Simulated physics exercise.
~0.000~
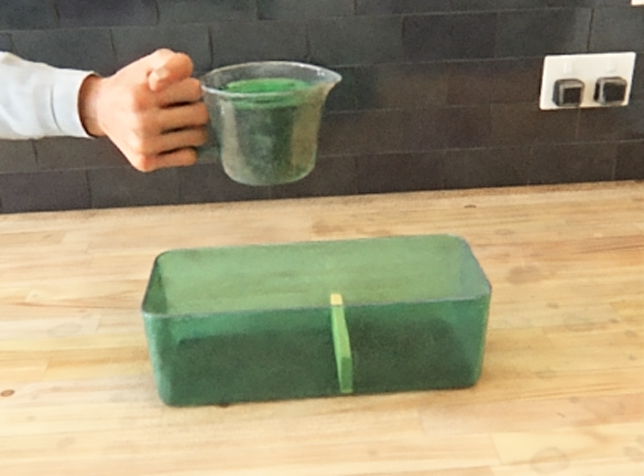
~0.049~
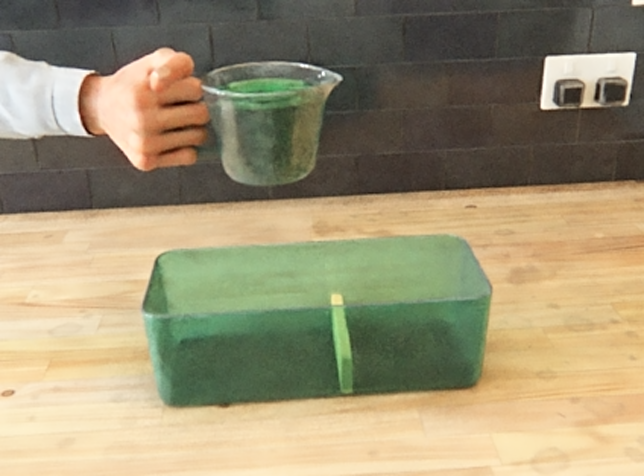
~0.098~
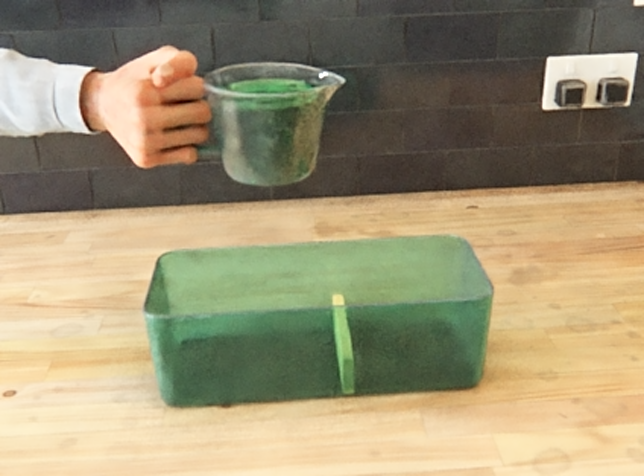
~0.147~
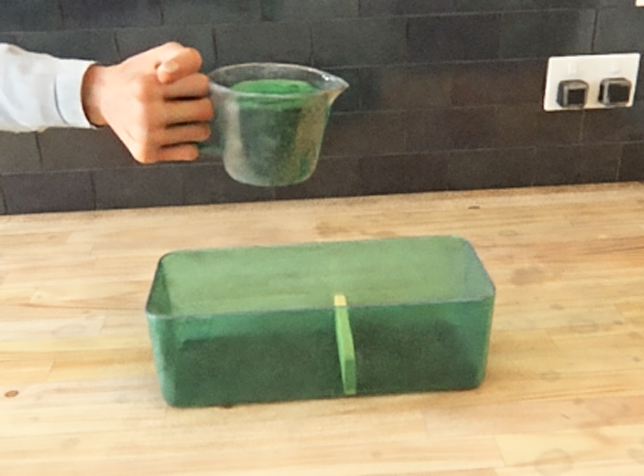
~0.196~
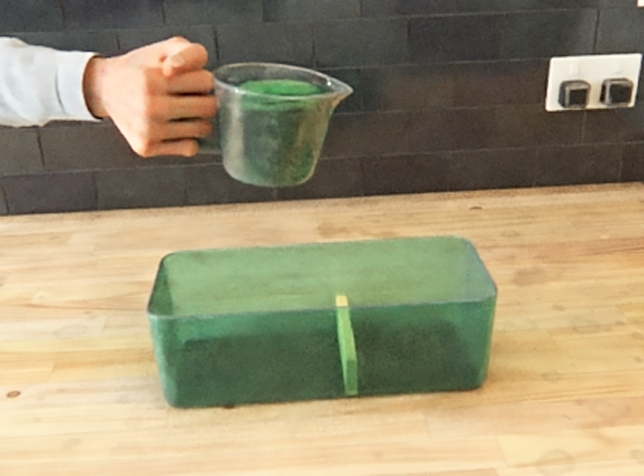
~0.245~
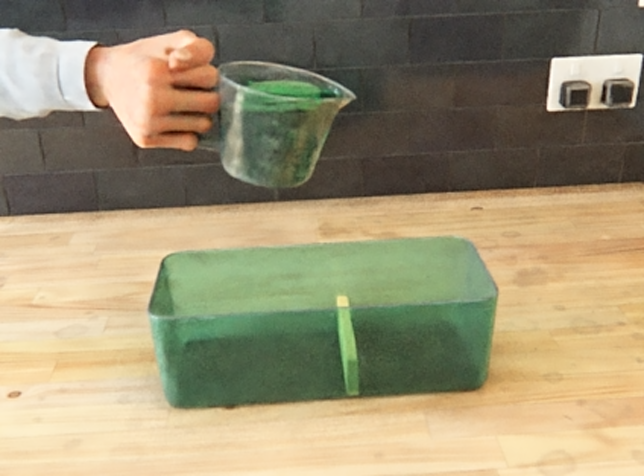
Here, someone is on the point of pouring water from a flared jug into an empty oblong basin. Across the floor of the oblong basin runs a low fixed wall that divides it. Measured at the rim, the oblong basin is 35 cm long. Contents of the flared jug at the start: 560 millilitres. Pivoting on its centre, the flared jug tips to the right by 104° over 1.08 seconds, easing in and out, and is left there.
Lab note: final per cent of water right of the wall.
Approx. 93 %.
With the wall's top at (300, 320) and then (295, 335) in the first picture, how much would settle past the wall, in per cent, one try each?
95 per cent first, 90 per cent second.
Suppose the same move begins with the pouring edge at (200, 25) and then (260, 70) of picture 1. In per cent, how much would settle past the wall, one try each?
I'd expect close to 5 per cent and then close to 50 per cent.
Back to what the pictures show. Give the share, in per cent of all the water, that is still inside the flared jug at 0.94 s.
I'd say some 9 per cent remains.
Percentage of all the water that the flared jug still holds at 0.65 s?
Near 60 in a hundred.
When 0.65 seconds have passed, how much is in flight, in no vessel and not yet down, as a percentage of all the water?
Close to 28 per cent, I'd say.
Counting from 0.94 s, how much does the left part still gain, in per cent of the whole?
I'd put it near 3 percent.
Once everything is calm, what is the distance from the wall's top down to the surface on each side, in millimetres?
Left 42 mm, right 14 mm.
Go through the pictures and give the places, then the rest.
The first frame shows tilt 0°; pouring edge (341, 76); surface from (208, 94) to (324, 88); the oblong basin's rim runs from (149, 283) to (477, 264); the wall's top is at (341, 325).
The second frame shows tilt 1°; pouring edge (342, 77); surface from (209, 94) to (324, 88).
The third frame shows tilt 2°; pouring edge (345, 80); surface from (211, 93) to (327, 90).
The fourth frame shows tilt 5°; pouring edge (349, 84); surface from (214, 94) to (331, 91).
The fifth frame shows tilt 8°; pouring edge (353, 89); surface from (219, 95) to (336, 93).
The sixth frame shows tilt 13°; pouring edge (356, 96); surface from (221, 98) to (342, 94).
By 0.65 s the tilt is 68° and 61 per cent is still to pour, 0 is left of the wall and 11 right of it.
By 0.94 s the tilt is 100° and 9 per cent is still to pour, 2 is left of the wall and 73 right of it.
By 1.25 s the tilt is 104° and 0 per cent is still to pour, 5 is left of the wall and 93 right of it.
By 1.58 s the tilt is 104° and 0 per cent is still to pour, 6 is left of the wall and 93 right of it.
At rest 6 per cent lies left of the wall, 93 right of it and 2 outside.
